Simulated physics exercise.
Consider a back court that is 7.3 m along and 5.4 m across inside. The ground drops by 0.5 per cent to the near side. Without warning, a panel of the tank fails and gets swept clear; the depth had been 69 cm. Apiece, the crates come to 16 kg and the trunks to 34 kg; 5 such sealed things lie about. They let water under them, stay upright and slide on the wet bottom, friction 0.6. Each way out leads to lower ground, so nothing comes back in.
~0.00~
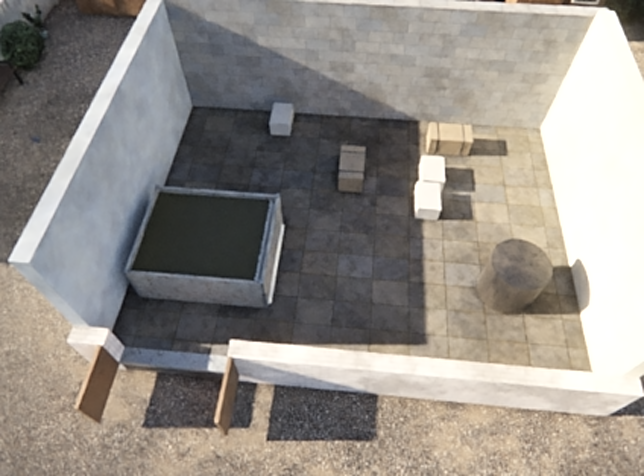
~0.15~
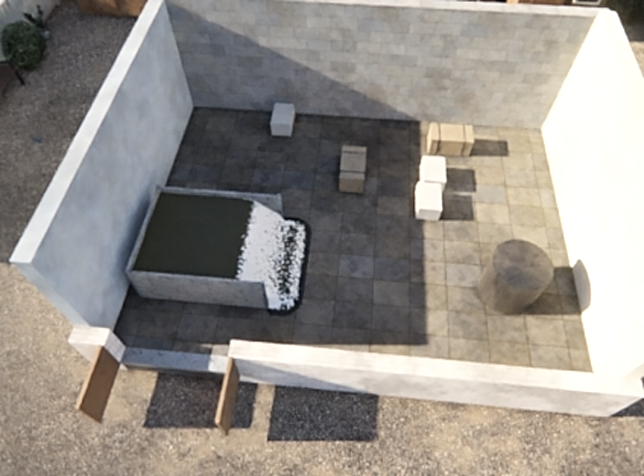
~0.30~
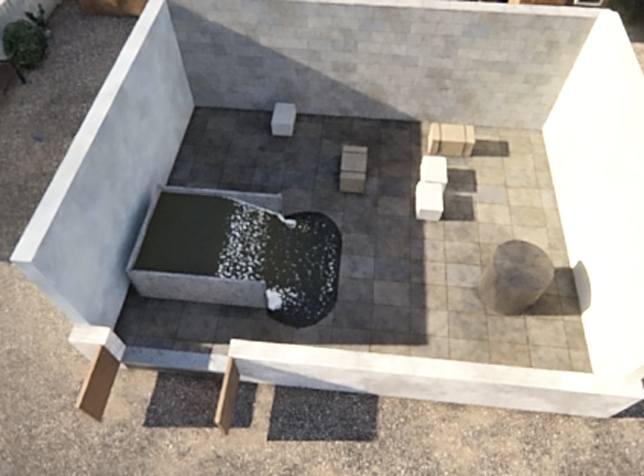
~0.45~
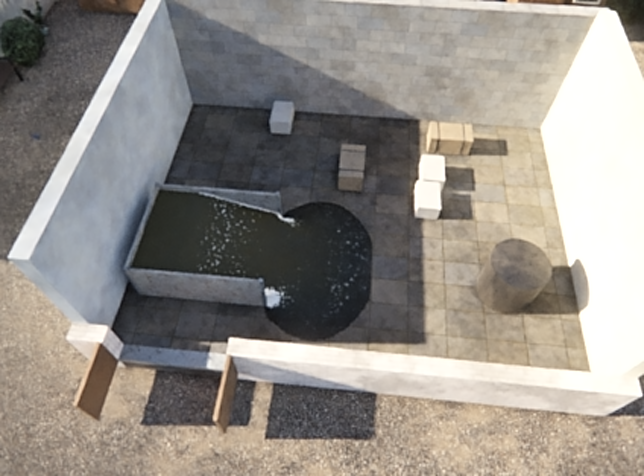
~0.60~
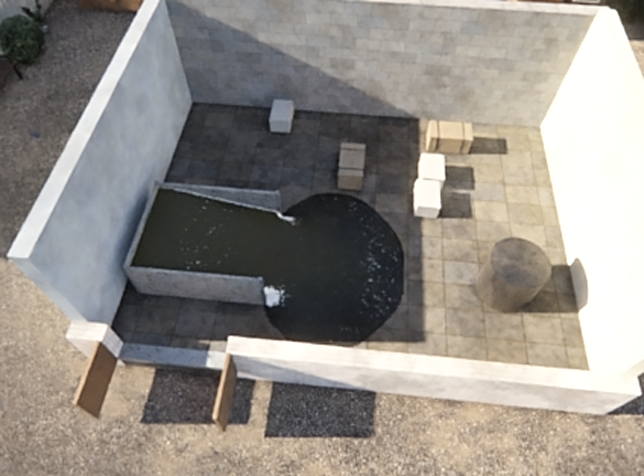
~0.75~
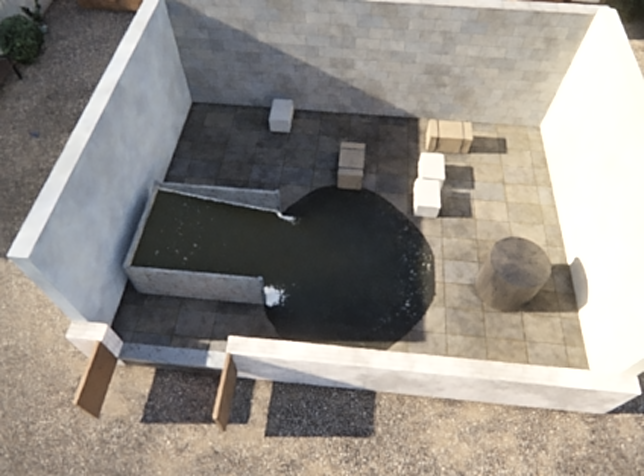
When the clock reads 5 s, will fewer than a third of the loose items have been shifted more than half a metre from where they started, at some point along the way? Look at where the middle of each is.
Seems to me it will amount to a middle share.
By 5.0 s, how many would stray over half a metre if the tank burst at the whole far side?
Count: 4.
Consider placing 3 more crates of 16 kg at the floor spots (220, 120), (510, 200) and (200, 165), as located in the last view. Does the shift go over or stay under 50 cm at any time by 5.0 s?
In turn: Less, over, under.
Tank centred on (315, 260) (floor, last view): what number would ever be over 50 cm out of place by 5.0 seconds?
Count: 3.
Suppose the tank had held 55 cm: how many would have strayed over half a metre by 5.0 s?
It would come to 2 of them.
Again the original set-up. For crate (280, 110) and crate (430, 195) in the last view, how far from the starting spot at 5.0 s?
Shifts in order: 0 cm; 250 cm.
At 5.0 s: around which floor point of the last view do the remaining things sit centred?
They're centred close to (397, 139).
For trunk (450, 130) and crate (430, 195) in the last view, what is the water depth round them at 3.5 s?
Close to 3 and 21 centimetres.
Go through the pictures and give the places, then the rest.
A crate at (282, 113), on the bottom; a crate at (429, 195), on the bottom; 3.1 m2 under water; 0 of 5 have shifted, in the first frame.
A crate at (283, 114), on the bottom; a crate at (430, 196), on the bottom; water covers 4.0 m2; 0 of 5 have shifted, in the second frame.
A crate at (283, 113) rests on the ground; a crate at (430, 196), on the bottom; 5.3 m2 under water; 0 of 5 have shifted, in the third frame.
A crate at (282, 111) rests on the ground; a crate at (429, 194), on the bottom; 6.8 m2 under water; 0 of 5 have shifted, in the fourth frame.
A crate at (282, 110) rests on the ground; a crate at (428, 193) rests on the ground; water covers 8.5 m2; 0 of 5 have shifted, in the fifth frame.
A crate at (281, 110) rests on the ground; a crate at (428, 193) rests on the ground; 10.4 m2 under water; 0 of 5 have shifted, in the sixth frame.
After 1.1 s 0 of 5 are over 50 cm from their spots; 0 afloat.
After 2.2 s 2 of 5 are over 50 cm from their spots; 0 afloat.
After 3.5 s 2 of 5 are over 50 cm from their spots; 2 afloat.
After 5.0 s 3 of 5 are over 50 cm from their spots, and 3 have been at some point; 2 afloat.
